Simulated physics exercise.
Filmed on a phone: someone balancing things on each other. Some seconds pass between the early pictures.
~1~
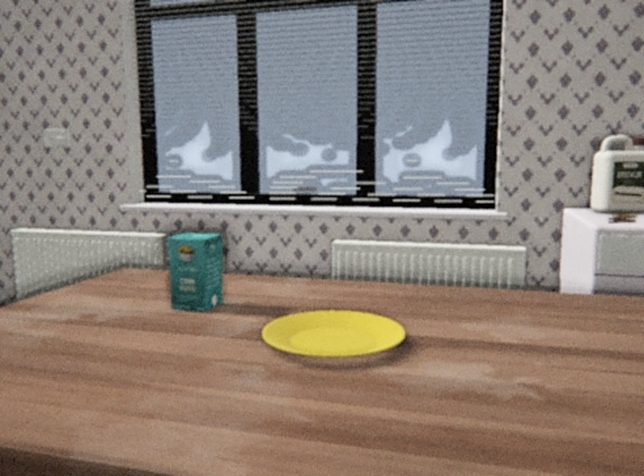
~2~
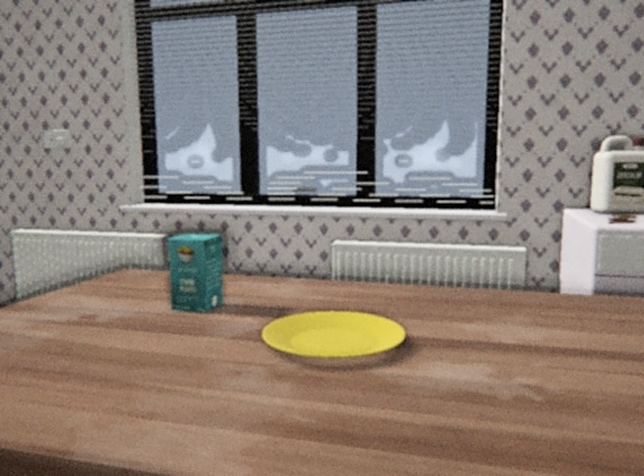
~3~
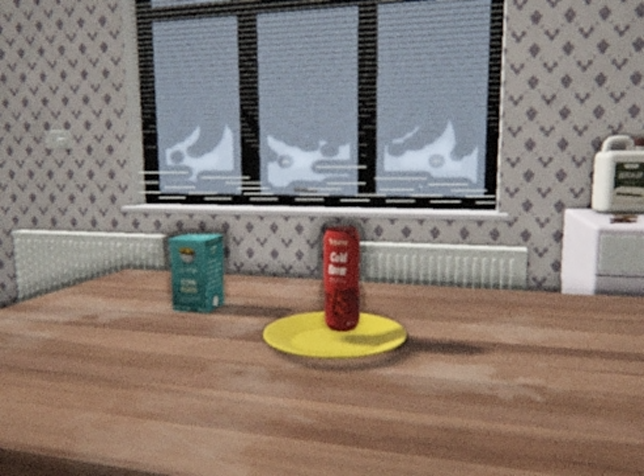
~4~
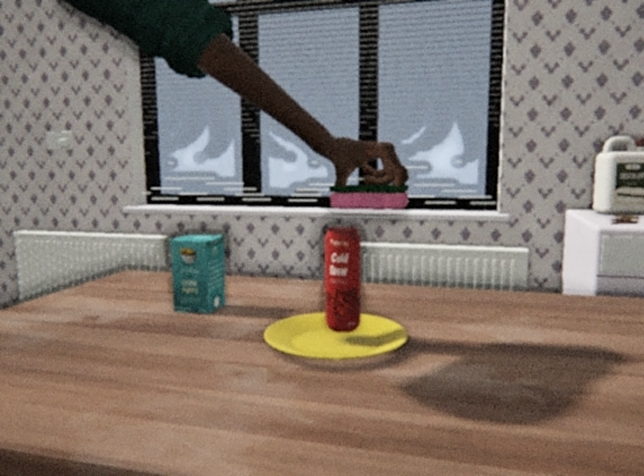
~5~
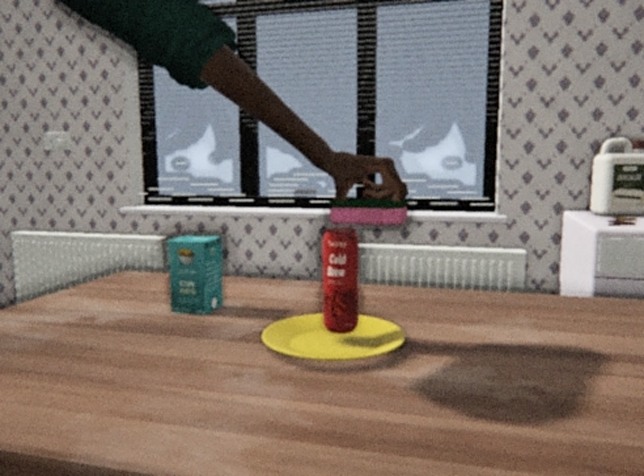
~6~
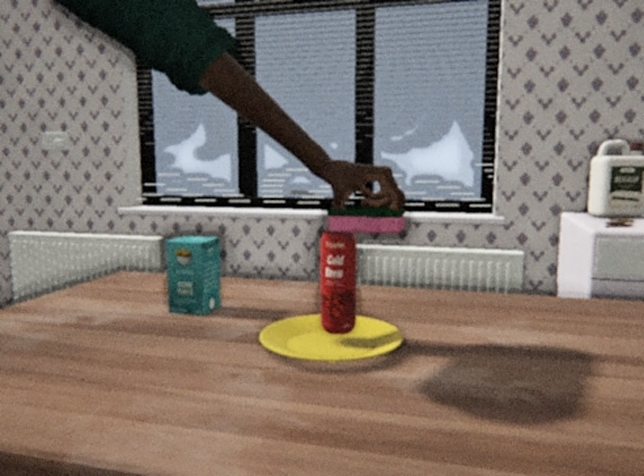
On a wooden table, a red can appears on a yellow plate, then a hand lowers a pink sponge onto the can.
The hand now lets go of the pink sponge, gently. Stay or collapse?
Here the pile comes apart.
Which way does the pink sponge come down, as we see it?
It goes to the right.
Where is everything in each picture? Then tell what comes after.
In the first frame, the last thing is not in view yet; yellow plate (334, 336).
In the second frame, the last thing is not in view yet; turquoise carton (197, 272).
In the third frame, the last thing is not in view yet; red can (342, 279).
In the fourth frame, coming down; pink sponge (369, 197); yellow plate (336, 338).
In the fifth frame, coming down; pink sponge (369, 212); turquoise carton (196, 274).
In the sixth frame, in place under the hand; pink sponge (367, 220); red can (339, 281).
Then, 0.40 s past the last view, pink sponge now fallen.
Then, 0.50 s past the last view, things are still on the move.
Finally, fallen, pink sponge; the other 3 still in place. Final places as the last picture's camera would see them, pink sponge near (440, 334). The pile gives way.
